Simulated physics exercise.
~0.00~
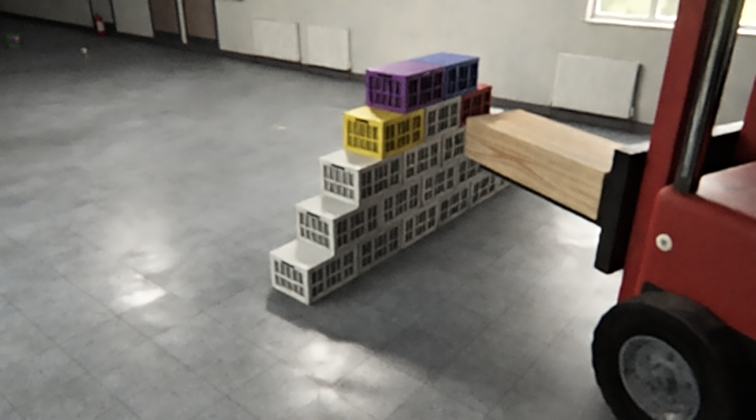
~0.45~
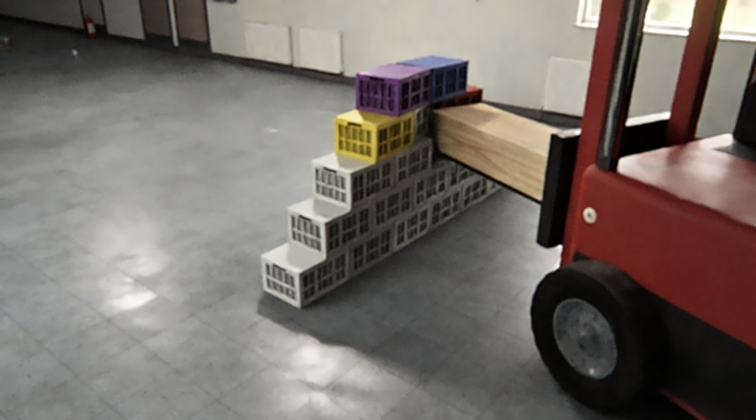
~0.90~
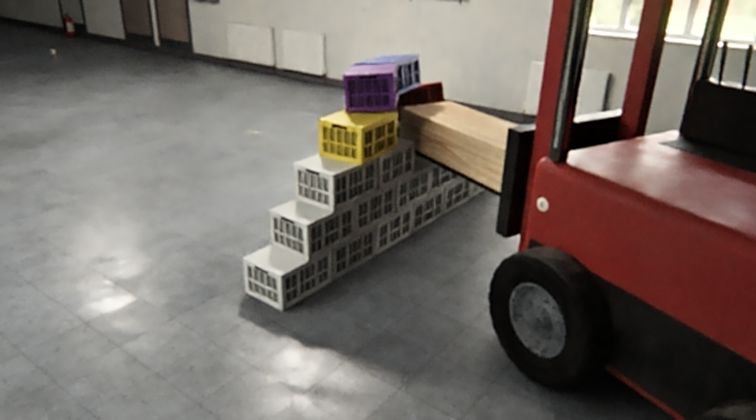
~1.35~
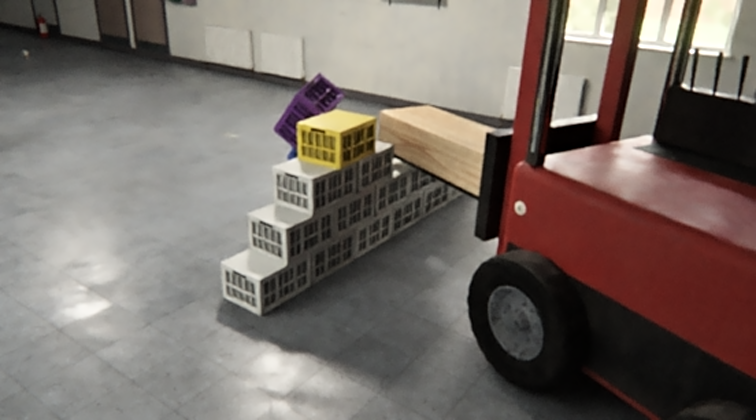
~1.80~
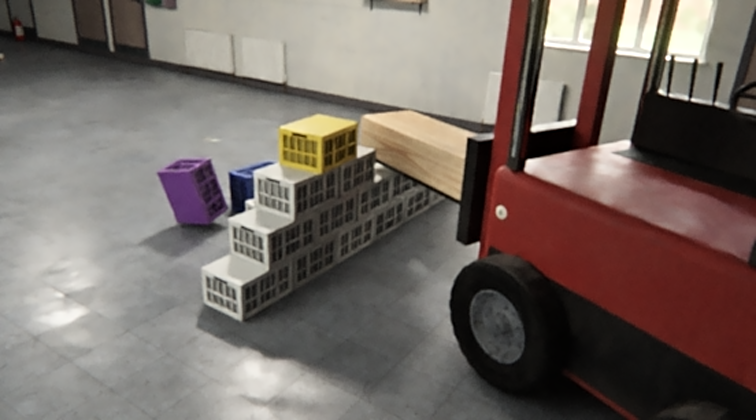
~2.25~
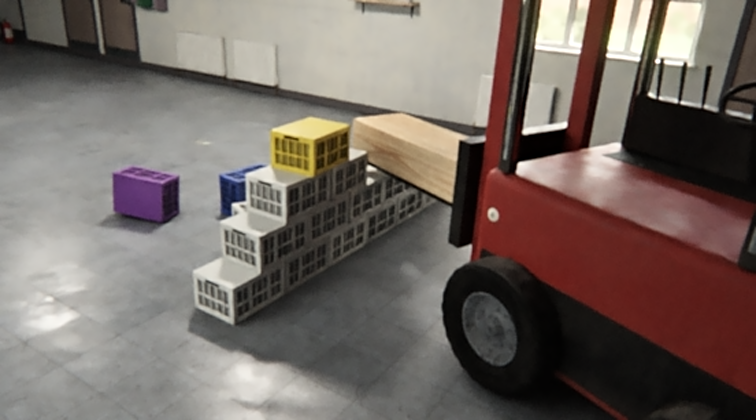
Red forklift pushing a wooden block into a stepped crate wall, toppling purple and blue crates to the floor, yellow staying put.
